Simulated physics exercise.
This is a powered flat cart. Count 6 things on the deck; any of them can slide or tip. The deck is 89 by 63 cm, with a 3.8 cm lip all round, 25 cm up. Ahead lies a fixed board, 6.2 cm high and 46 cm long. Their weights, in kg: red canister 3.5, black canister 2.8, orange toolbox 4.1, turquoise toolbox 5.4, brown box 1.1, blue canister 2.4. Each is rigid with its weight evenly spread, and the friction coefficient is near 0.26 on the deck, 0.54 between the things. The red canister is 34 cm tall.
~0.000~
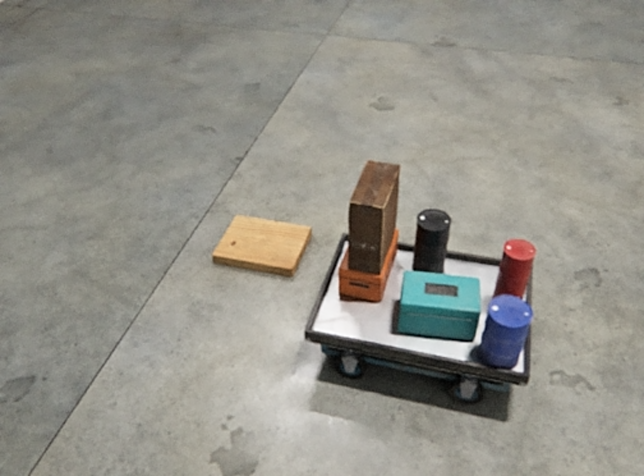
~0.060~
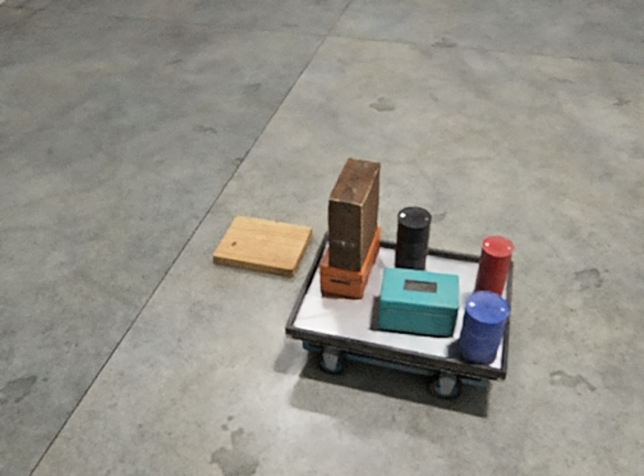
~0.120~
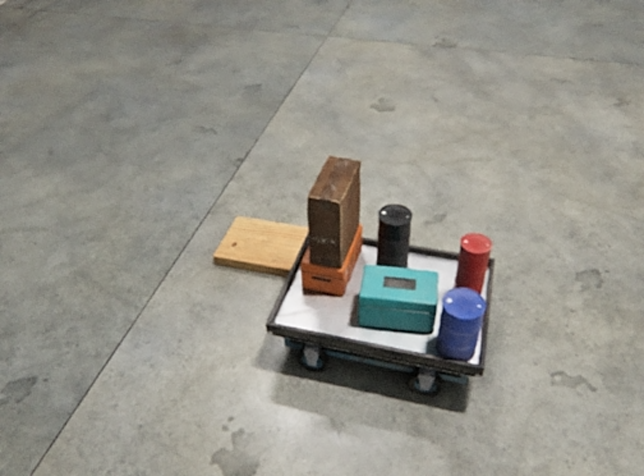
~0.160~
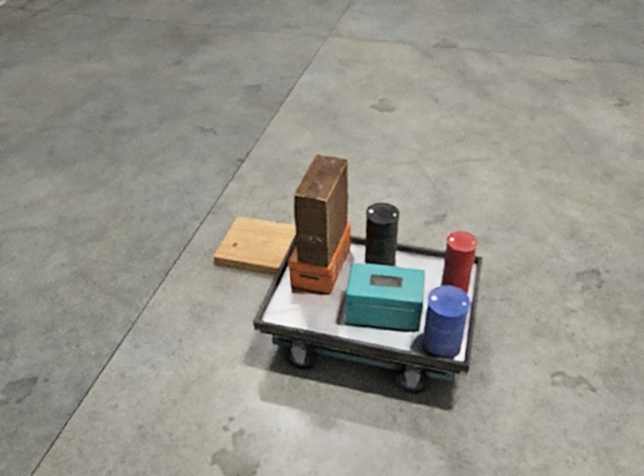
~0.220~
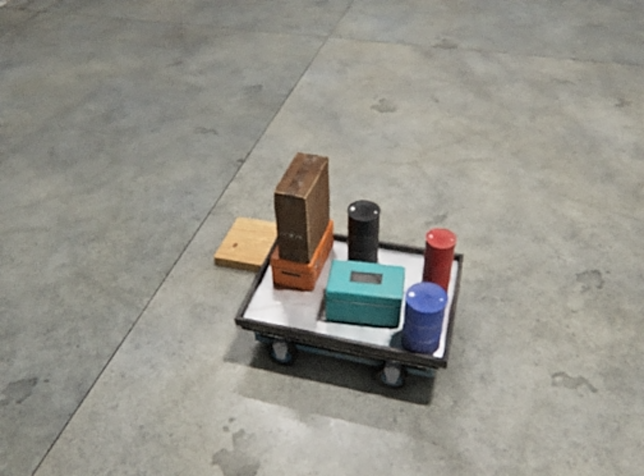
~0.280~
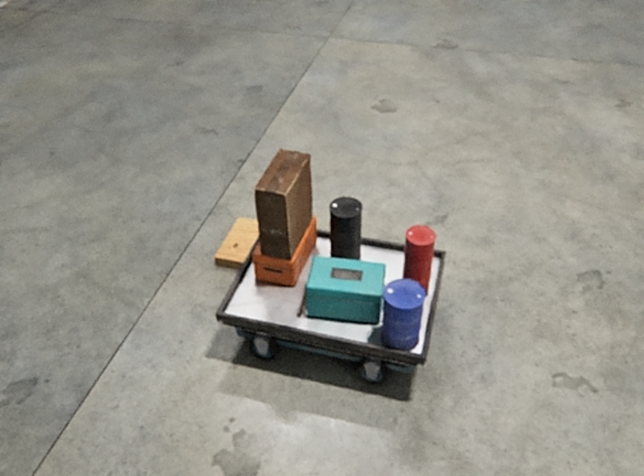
A loaded flat cart rolls left across a concrete floor, partly blocking a wooden board from view.
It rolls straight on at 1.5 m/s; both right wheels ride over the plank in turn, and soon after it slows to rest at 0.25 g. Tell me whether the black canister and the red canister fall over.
The black canister tips over and the red canister tips over.
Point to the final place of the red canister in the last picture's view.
Around (60, 208).
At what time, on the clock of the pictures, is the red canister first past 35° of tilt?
Near 0.9 s.
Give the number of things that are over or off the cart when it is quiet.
4 of them.
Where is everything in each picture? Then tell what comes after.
Cart has run 0 cm; black canister (431, 245); red canister (512, 278), in the first frame.
Cart has run 9 cm; brown box (355, 215); blue canister (482, 330), in the second frame.
Cart has run 18 cm; orange toolbox (333, 255); turquoise toolbox (398, 298), in the third frame.
Cart has run 24 cm; brown box (323, 211); blue canister (445, 324), in the fourth frame.
Cart has run 33 cm; orange toolbox (303, 251); turquoise toolbox (366, 293), in the fifth frame.
Cart has run 42 cm; black canister (346, 232); red canister (418, 263), in the sixth frame.
By 0.68 s, cart has run 102 cm; black canister tilted 52° near (244, 221); red canister tilted 5° near (287, 226); brown box tilted 61°.
By 1.28 s, cart has run 189 cm; red canister on its side near (118, 215); black canister on its side near (76, 217); brown box on its side.
When it is over (2.5 s), off the cart and tipped over, blue canister; lying over on the deck, red canister, black canister and brown box; not toppled but over 10 cm from the start, turquoise toolbox; orange toolbox within 10 cm of the start. End places, in pixels of the last picture, black canister near (21, 210), red canister near (60, 208).
